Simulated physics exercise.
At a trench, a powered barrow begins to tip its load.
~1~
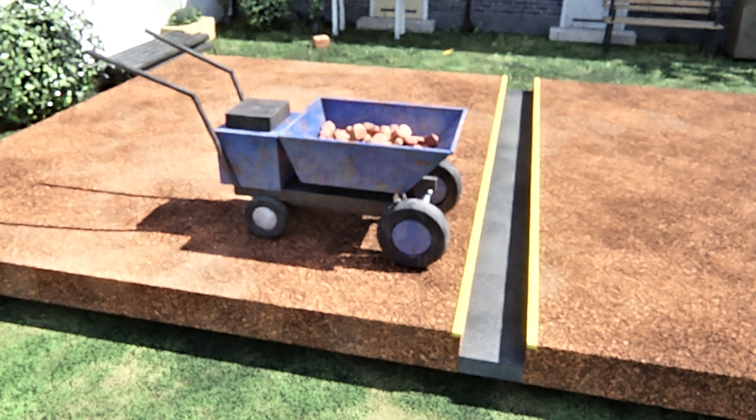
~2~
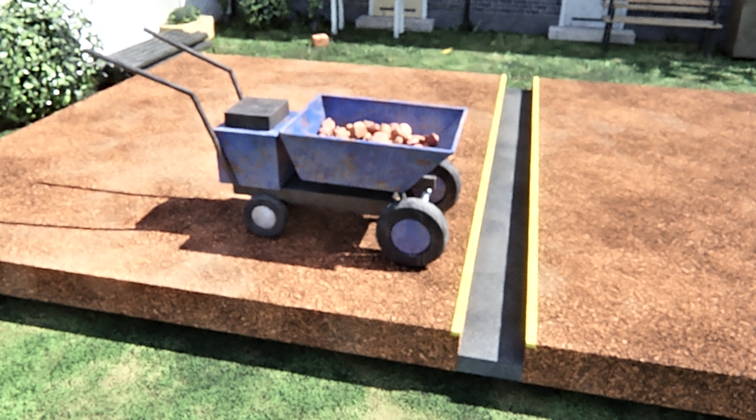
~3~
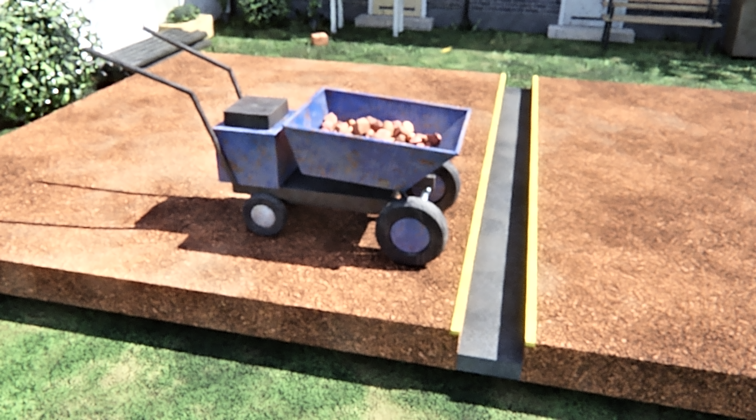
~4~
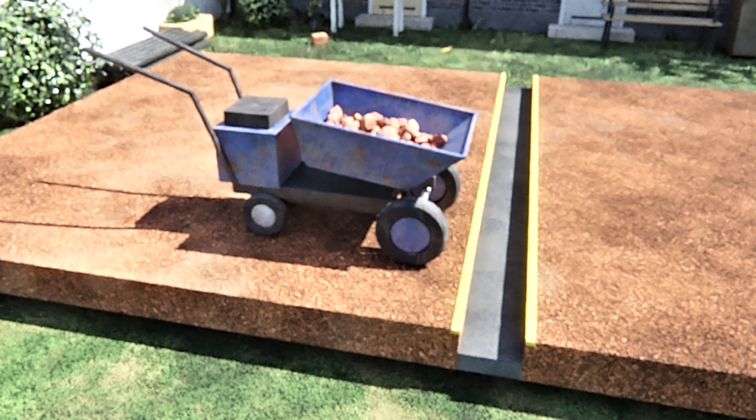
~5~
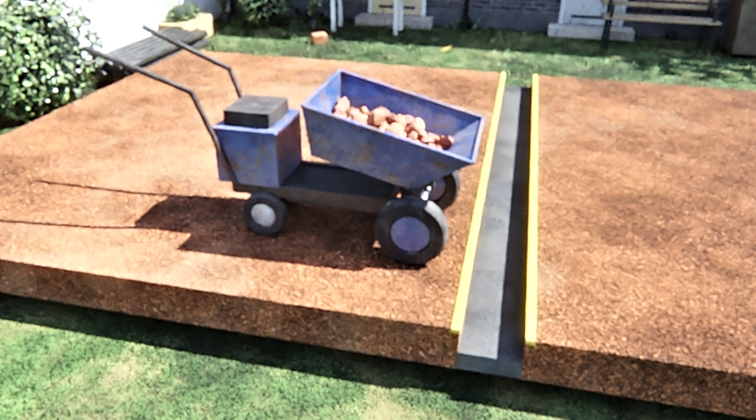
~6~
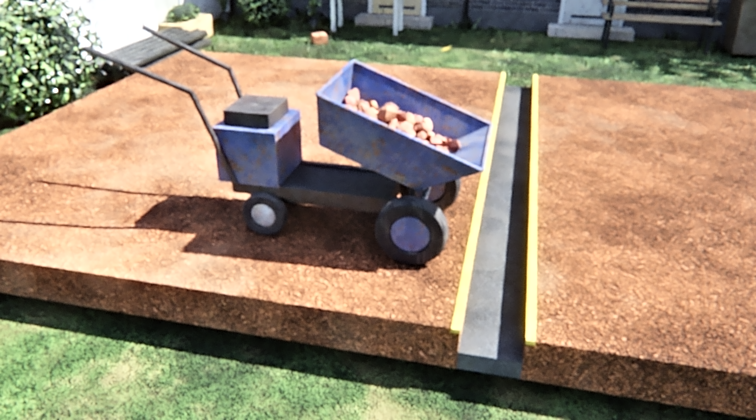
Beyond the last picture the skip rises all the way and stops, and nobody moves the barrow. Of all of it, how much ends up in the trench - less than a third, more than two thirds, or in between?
The trench will take in at least a third and at most two thirds.
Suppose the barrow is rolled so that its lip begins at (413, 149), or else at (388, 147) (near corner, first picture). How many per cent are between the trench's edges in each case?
The share would be near 90 percent, and then near 80 percent.
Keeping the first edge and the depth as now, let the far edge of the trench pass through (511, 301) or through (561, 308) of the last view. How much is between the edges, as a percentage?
About 0 %, then 90 %.
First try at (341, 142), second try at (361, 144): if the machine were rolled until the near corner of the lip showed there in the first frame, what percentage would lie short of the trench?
It comes out near 50 in a hundred for the first and near 40 in a hundred for the second.
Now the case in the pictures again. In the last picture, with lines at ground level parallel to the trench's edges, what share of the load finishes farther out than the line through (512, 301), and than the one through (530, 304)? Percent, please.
70 and 50 in a hundred.
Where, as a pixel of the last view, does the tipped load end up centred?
At about (531, 244).
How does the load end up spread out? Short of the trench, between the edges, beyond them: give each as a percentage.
I'd estimate short near 0, between near 45 and beyond near 50 per cent.
Soon after the last picture, skip tipped steeply; all in the skip.
A little later, skip tipped right over; most in the skip; a small part in or heaped over the trench; a small part beyond it.
Later still, skip tipped right over; a small part in the skip; about a third in or heaped over the trench; about half beyond it.
By the end, skip tipped right over; a stray few in the skip; about half in or heaped over the trench; about half beyond it.
